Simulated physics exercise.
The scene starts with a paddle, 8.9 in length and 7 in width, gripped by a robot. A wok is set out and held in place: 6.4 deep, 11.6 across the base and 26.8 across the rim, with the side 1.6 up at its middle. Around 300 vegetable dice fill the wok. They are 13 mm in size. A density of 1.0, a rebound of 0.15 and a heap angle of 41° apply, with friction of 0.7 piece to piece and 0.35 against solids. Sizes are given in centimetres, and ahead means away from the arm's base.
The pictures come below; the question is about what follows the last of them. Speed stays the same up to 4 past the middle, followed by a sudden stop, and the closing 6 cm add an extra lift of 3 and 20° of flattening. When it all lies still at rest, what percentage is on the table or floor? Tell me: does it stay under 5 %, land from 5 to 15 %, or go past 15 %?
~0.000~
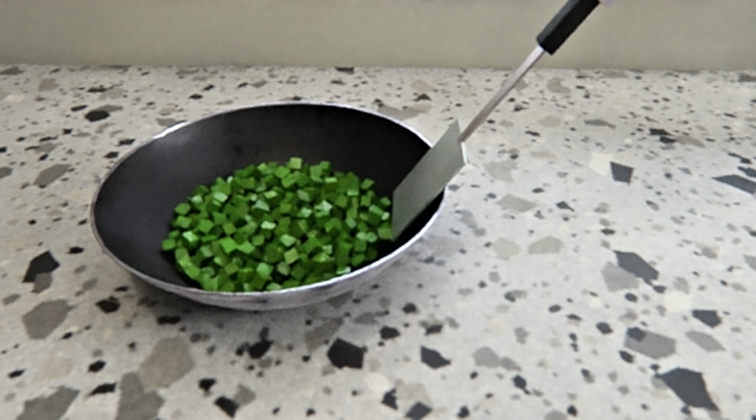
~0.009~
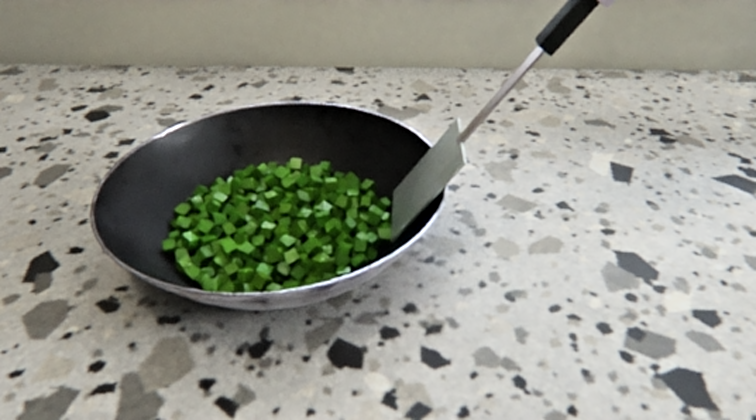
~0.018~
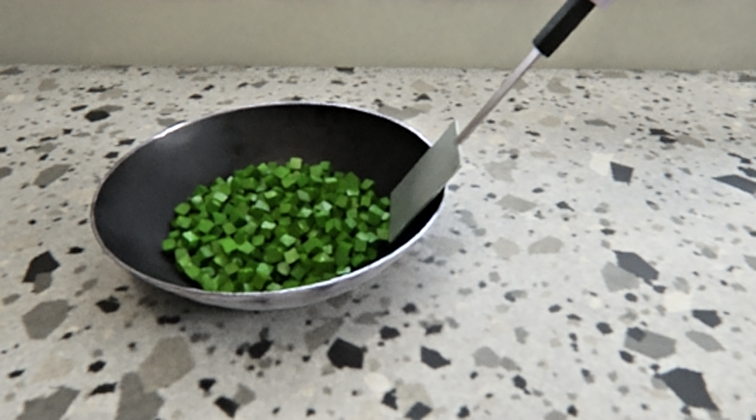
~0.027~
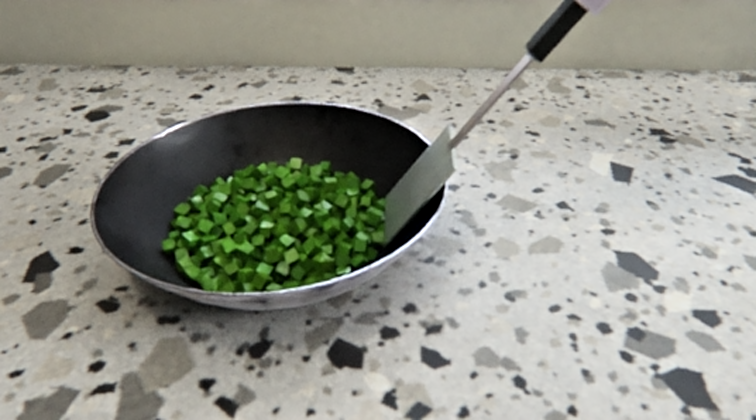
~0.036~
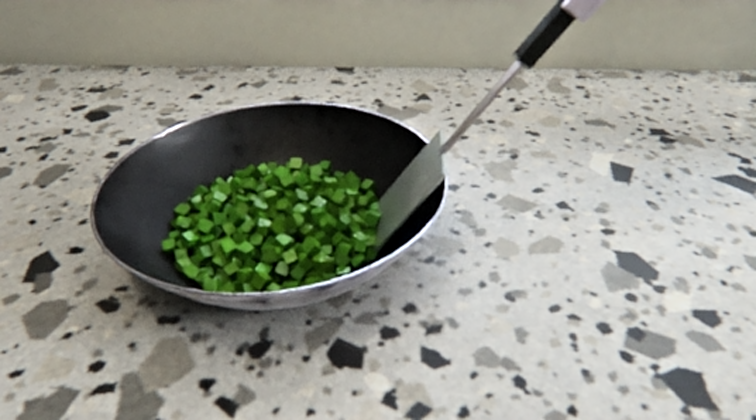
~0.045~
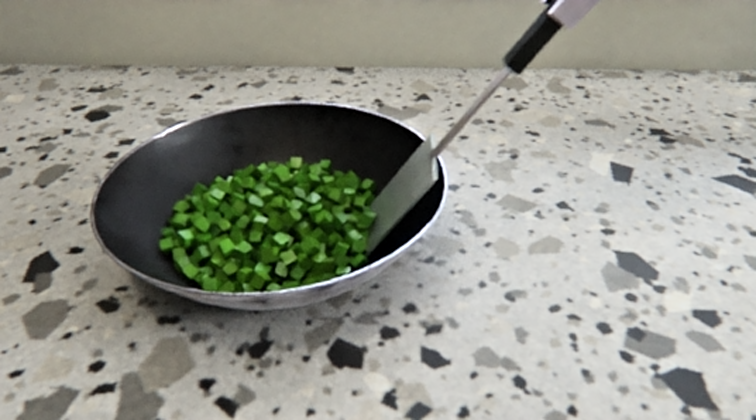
It stays under 5 %.
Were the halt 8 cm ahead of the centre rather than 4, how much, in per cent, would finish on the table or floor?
That would be something like 30 in a hundred.
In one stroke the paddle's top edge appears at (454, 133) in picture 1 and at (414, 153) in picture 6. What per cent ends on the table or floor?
My guess would be close to 5 per cent.
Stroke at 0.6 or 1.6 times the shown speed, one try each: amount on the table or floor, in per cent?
The two tries give roughly 5 and 10 in a hundred.
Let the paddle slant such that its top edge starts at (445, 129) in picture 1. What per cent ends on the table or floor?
Around 5 percent ends up on the table or floor.
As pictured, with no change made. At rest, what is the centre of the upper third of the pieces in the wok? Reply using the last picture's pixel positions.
You'll find it at about (172, 196).
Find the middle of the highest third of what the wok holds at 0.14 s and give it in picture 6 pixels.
I'd say close to (181, 202).
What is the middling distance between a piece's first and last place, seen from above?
5 cm.
After 0.09 s, sloping 55°, highest piece 7 above the table; 298 in the wok.
After 0.14 s, sloping 47°, highest piece 10 above the table; 293 in the wok, 5 on the blade or in flight.
After 0.37 s, sloping 35°, highest piece 7 above the table; 290 in the wok, 8 on the table or floor.
After 1.42 s, sloping 35°, highest piece 7 above the table; 290 in the wok, 8 on the table or floor.
At rest, 290 in the wok, 8 on the table or floor. That is 3 % on the table or floor.
